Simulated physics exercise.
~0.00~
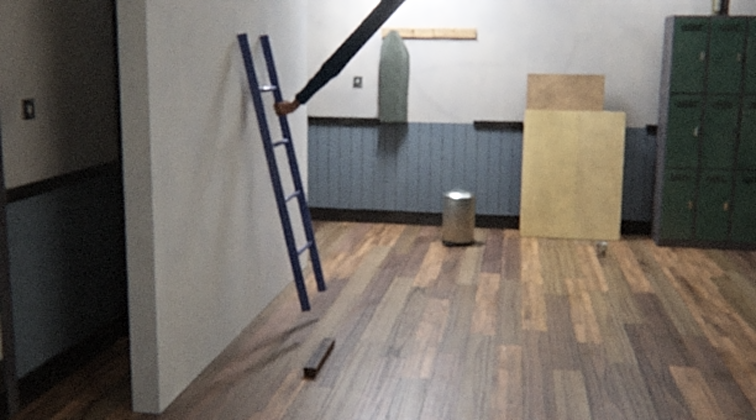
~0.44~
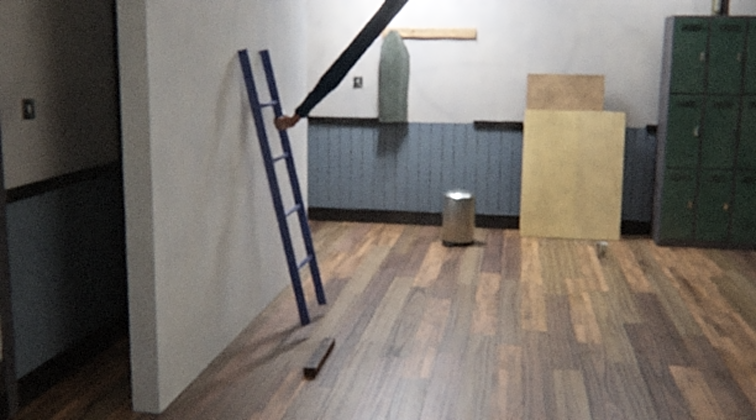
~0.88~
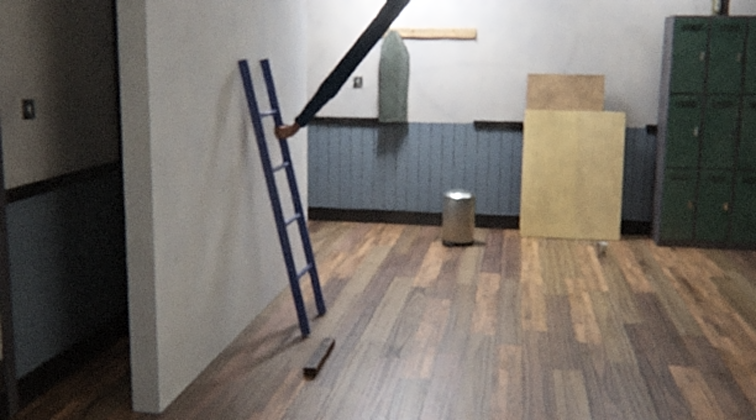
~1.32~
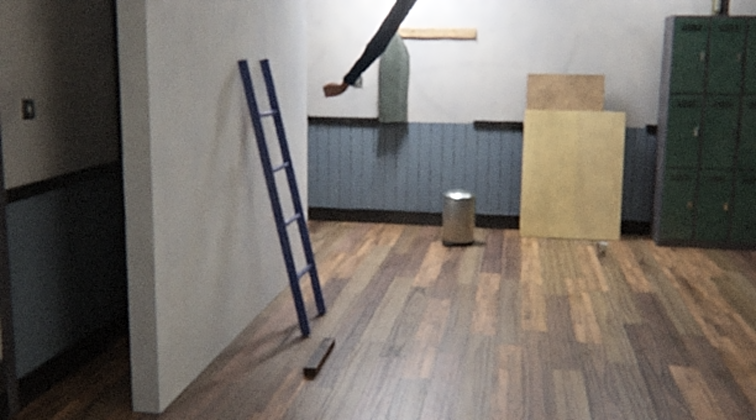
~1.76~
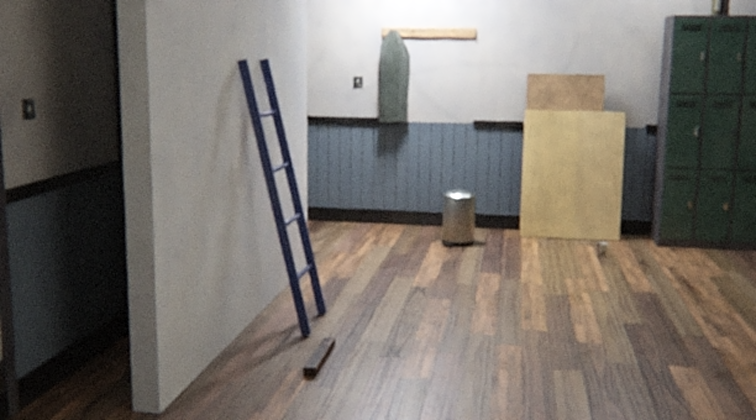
The video shows an arm in a dark sleeve lowering a blue ladder against a pale wall in a room with a wooden floor, near a small dark batten. The hand lets go and withdraws out of view, and the ladder stays leaning upright in place.
